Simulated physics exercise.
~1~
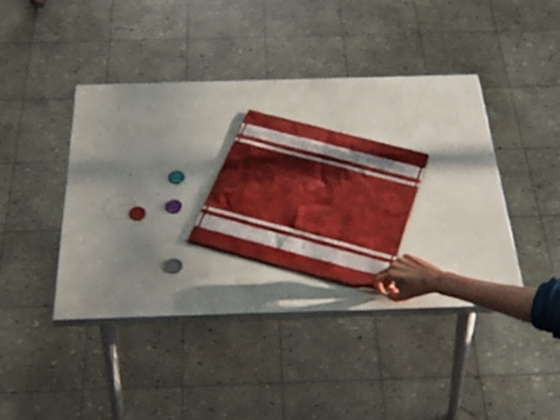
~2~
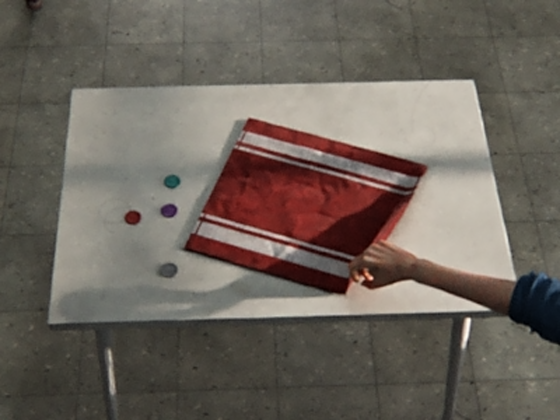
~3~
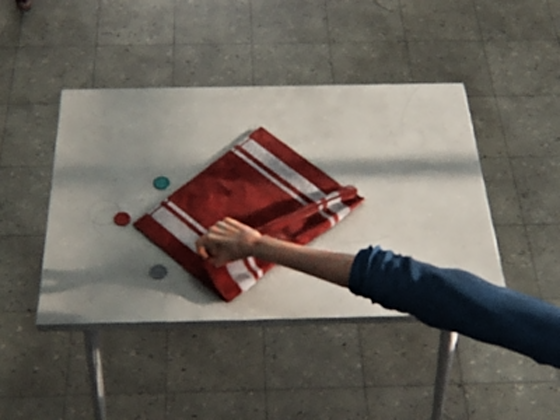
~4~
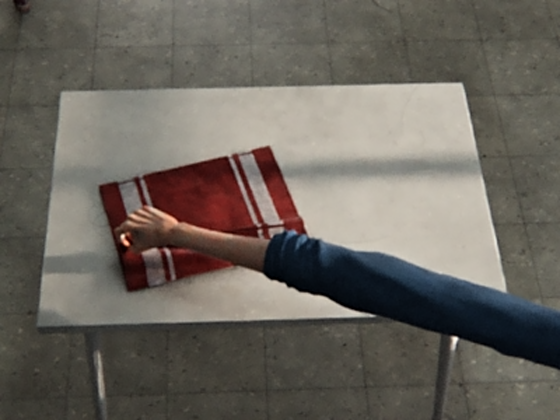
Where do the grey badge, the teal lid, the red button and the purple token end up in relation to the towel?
All four end up hidden under the towel, with the grey badge, the teal lid, the red button and the purple token each covered from above.
A red towel with white stripes was gripped at its lower right corner by a hand, drawn leftward across the pale table as it folded and bunched, and ended up lying over all four small round things, with the hand still on it.
